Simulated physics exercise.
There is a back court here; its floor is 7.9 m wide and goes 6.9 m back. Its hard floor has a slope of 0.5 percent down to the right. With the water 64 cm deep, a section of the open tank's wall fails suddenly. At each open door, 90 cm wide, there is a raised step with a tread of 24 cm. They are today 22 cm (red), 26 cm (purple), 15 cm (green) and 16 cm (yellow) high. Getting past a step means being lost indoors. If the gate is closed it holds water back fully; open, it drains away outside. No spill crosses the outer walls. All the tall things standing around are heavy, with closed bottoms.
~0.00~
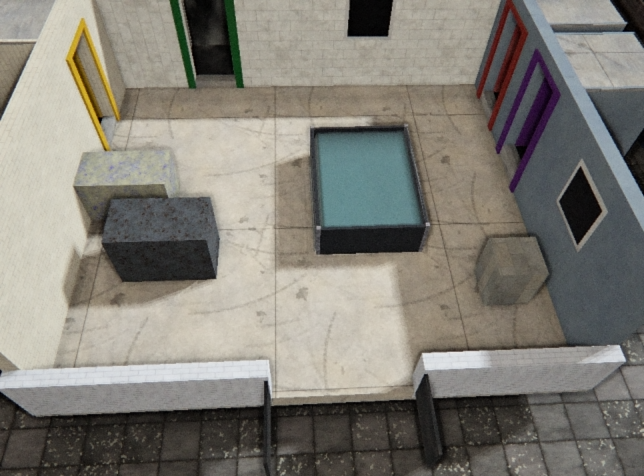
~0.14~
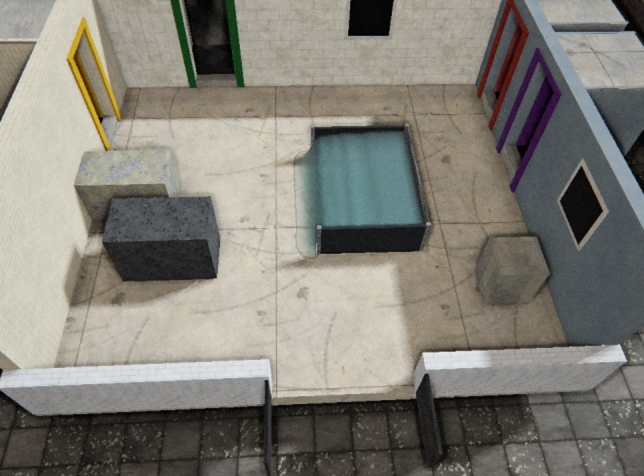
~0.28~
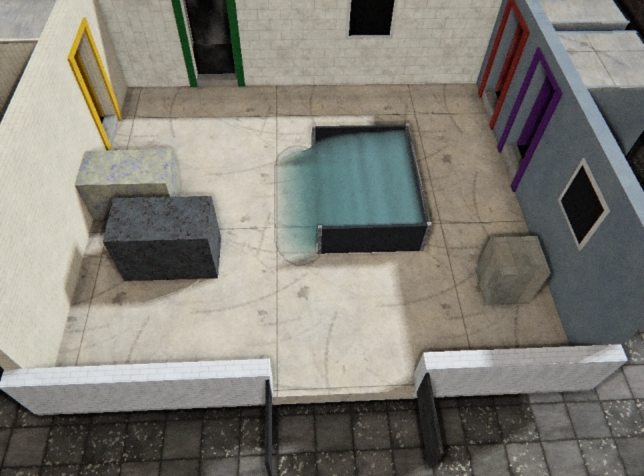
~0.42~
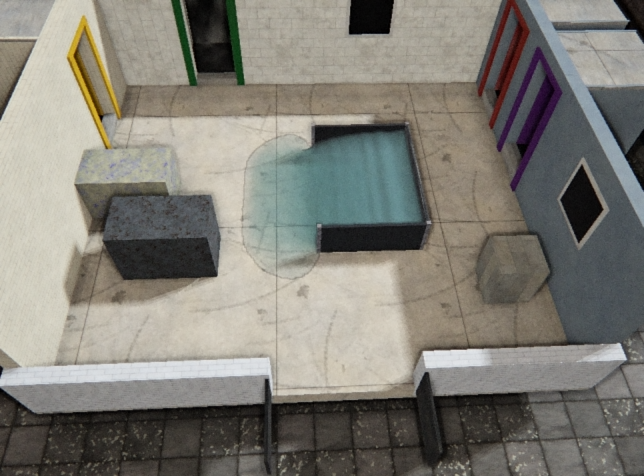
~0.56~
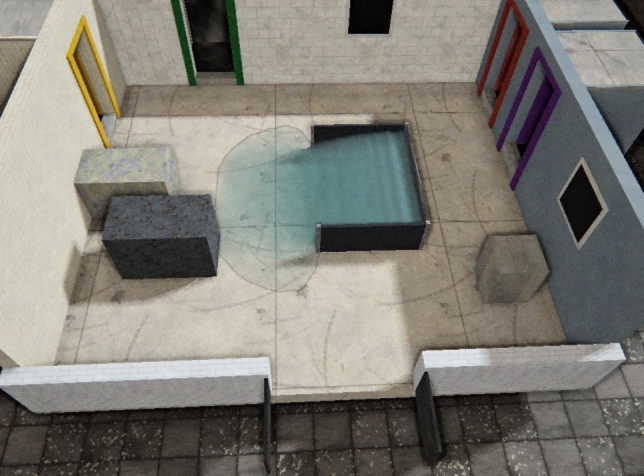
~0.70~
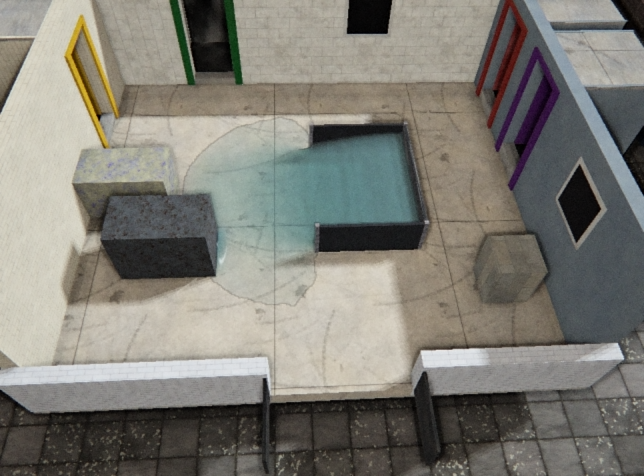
Water poured out of the open left side of a dark-walled tank in a walled courtyard, fanning across the pale floor in a widening, rounded sheet until it reached the dark block on the left.
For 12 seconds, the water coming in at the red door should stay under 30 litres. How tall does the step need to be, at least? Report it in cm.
Close to 7 cm is just enough.
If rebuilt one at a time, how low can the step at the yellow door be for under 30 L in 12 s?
Roughly 17 cm at the yellow door.
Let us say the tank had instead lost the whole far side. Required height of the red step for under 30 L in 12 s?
Some 22 centimetres.
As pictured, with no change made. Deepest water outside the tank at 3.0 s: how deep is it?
I'd put it near 40 cm.
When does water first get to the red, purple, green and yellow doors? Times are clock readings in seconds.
The red door gets it at 6.5 s, the purple door at 7.5 s, the green door at 2.0 s and the yellow door at 1.6 s.
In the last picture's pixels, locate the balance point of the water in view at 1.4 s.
(293, 200), roughly.
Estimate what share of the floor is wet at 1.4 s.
30 %.
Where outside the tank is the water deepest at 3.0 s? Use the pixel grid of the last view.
About (125, 86).
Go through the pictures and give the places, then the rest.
In the first frame, still water, 64 cm deep, in the open tank at (365, 176); the red door at (498, 74) is dry.
In the second frame, water pours out at (317, 192) and has run 0.3 m, to (300, 237); about 9 cm deep outside, 64 cm at the back.
In the third frame, water pours out at (318, 193) and has run 0.7 m, to (281, 245); about 12 cm deep outside, 64 cm at the back.
In the fourth frame, the gap is at (317, 193), the front 1.3 m out at (246, 234); the back of the open tank holds 62 cm.
In the fifth frame, water pours out at (317, 193) and has run 1.8 m, to a hidden place; about 8 cm deep outside, 55 cm at the back.
In the sixth frame, the front is at a hidden place, 2.4 m from the gap at (315, 193); 7.4 m2 of floor is wet, 54 cm left at the back; 4.1 m in a straight line remain to the red door at (497, 71).
After 1.4 s water covers 30 % of the floor, deepest (39 cm) near (183, 211); it has not reached the red door.
After 3.0 s water covers 45 % of the floor, deepest (40 cm) near (125, 86); it has not reached the red door.
After 12.0 s water covers 95 % of the floor, deepest (10 cm) near (419, 221); 9 cm at the red door, 0 litres in over its 22 cm step.
At the red door as built, the water arrived by 6.7 s and peaked near 11 cm at 7.6 s.
Run again over the same 12 s with other heights there, 38 litres in over 6.5 cm, 17 litres over 8 cm. The limit of 30 litres is kept from about 7 cm up.
